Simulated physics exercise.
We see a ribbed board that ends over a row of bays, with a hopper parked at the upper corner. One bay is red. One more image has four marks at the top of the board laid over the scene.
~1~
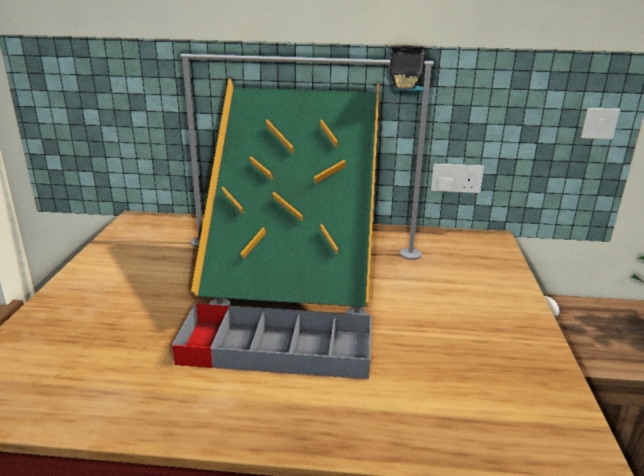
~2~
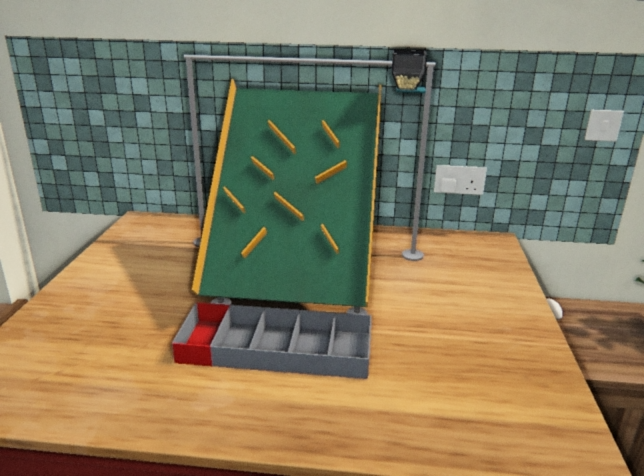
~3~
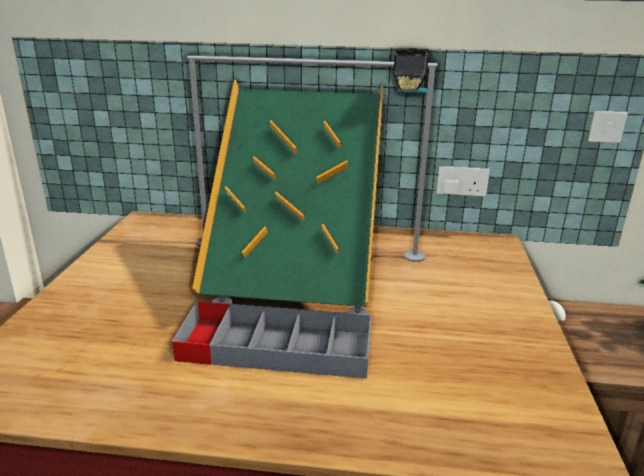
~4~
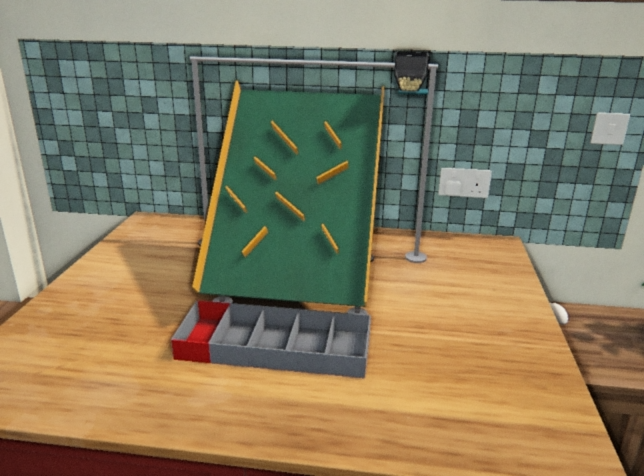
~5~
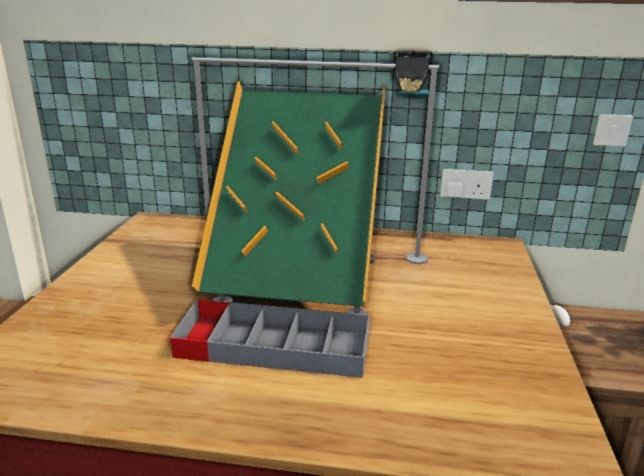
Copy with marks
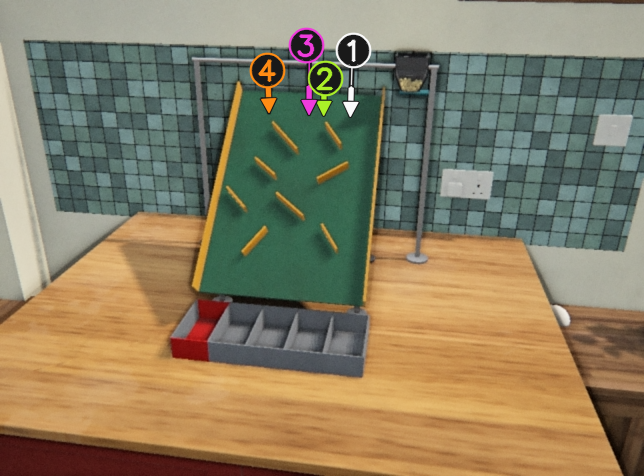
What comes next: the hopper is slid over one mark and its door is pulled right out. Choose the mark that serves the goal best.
Go for 4.
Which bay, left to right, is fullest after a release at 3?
The fourth from the left.
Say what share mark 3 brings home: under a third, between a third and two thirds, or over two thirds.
Mark 3 gives under a third.
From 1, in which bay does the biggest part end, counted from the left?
It is the fifth one.
On the marked copy, mark 1 meets the board at (350, 111); mark 2 meets the board at (323, 110); mark 3 meets the board at (309, 109); mark 4 meets the board at (268, 107).
With 1, none at all in the red bay, all but a few in other bays, a small share outside the box.
With 2, none at all in the red bay, the bulk in other bays, close to a quarter outside the box.
With 3, none at all in the red bay, the bulk in other bays, a small share outside the box.
With 4, close to a third in the red bay, close to half in other bays, a small share outside the box.
